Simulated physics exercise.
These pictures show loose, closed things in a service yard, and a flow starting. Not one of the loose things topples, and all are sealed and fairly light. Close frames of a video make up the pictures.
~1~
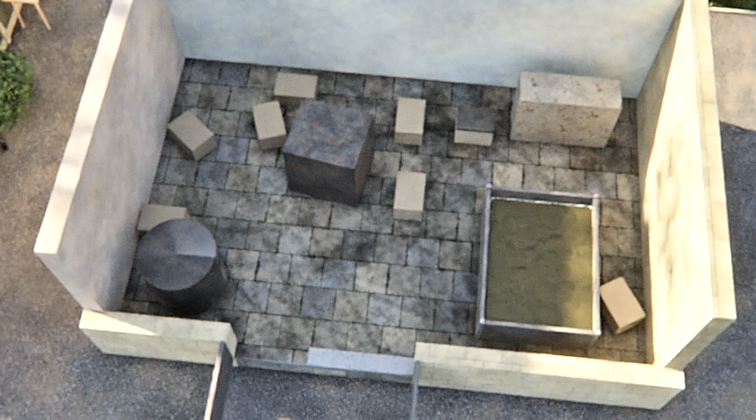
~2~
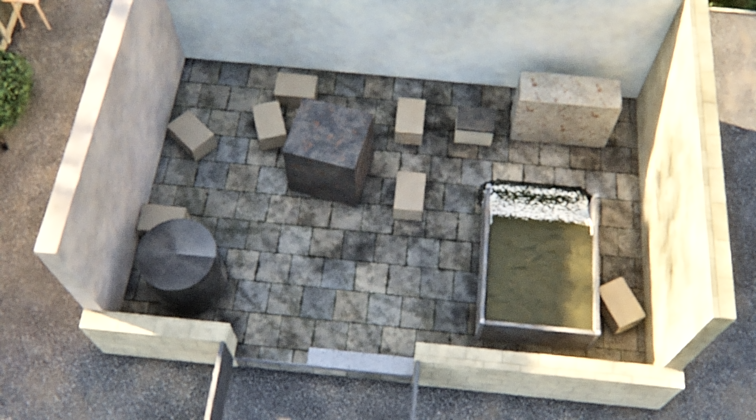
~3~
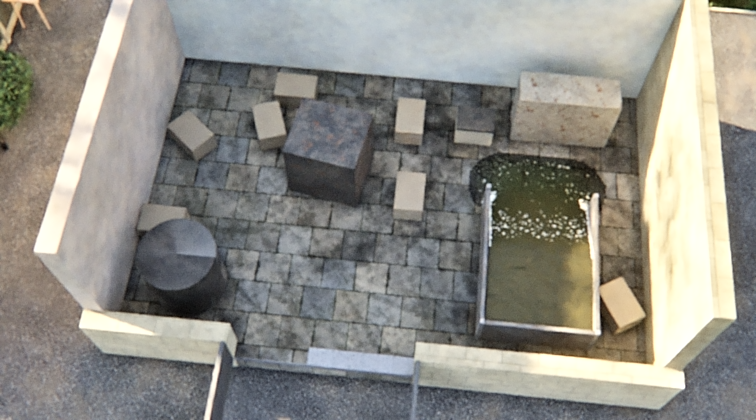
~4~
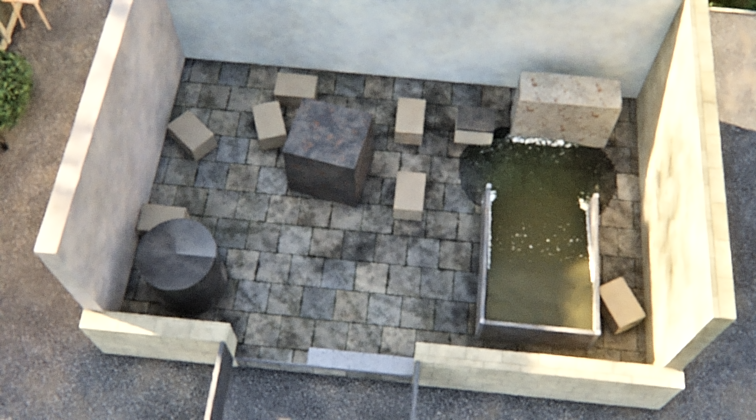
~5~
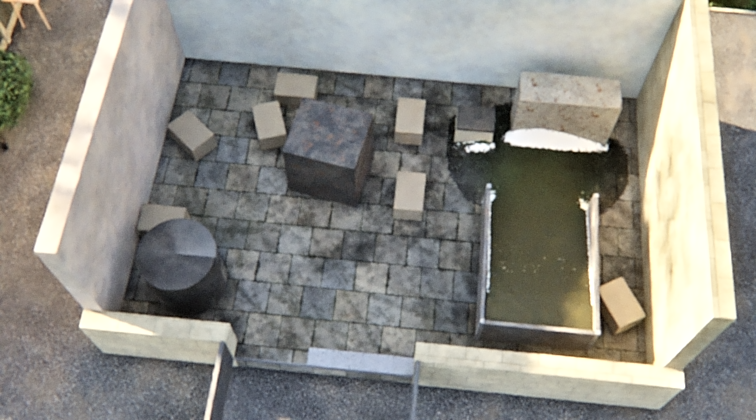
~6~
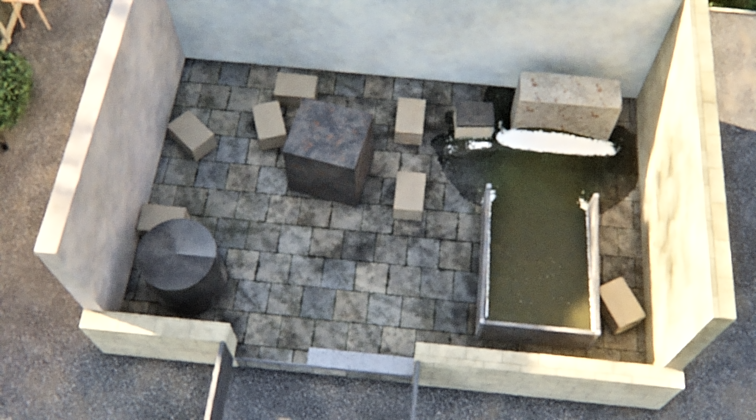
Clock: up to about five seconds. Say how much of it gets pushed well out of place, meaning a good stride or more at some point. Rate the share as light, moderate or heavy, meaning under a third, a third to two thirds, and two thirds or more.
Heavy.
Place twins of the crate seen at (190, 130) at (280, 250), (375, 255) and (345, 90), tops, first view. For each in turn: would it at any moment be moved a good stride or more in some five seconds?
In sequence: Doesn't go far, doesn't go far, pushed clear.
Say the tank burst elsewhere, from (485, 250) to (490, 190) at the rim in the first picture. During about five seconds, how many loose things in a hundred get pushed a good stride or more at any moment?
Near 50 in a hundred.
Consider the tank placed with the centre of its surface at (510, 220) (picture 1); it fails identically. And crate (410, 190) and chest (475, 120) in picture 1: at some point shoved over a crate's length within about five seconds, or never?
Stopped short, then made the full stretch.
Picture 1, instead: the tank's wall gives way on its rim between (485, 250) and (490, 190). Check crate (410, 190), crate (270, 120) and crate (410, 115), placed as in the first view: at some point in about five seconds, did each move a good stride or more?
The first: Went past that; the second: Fell short; the third: Went past that.
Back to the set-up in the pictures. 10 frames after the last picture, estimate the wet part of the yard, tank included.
I'd put it near 35 percent.
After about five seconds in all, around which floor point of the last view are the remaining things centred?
Close to pixel (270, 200).
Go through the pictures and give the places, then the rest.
A chest at (476, 118), on the bottom; a crate at (296, 85) rests on the ground; 0 of 8 have shifted, in the first frame.
A chest at (476, 118), on the bottom; a crate at (296, 85), on the bottom; 0 of 8 have shifted, in the second frame.
A chest at (476, 118) rests on the ground; a crate at (296, 85), on the bottom; 0 of 8 have shifted, in the third frame.
A chest at (476, 118), on the bottom; a crate at (296, 85), on the bottom; 0 of 8 have shifted, in the fourth frame.
A chest at (476, 118), on the bottom; a crate at (296, 85), on the bottom; 0 of 8 have shifted, in the fifth frame.
A chest at (475, 114) rests on the ground, close to its start; a crate at (296, 85), on the bottom; 1 of 8 have shifted, in the sixth frame.
A moment on, 0 of 8 are well off their spots; 0 afloat.
Next, 2 of 8 are well off their spots; 1 afloat.
Later, 5 of 8 are well off their spots; 3 afloat.
In the end, 6 of 8 are well off their spots, and 6 have been at some point; 5 afloat.
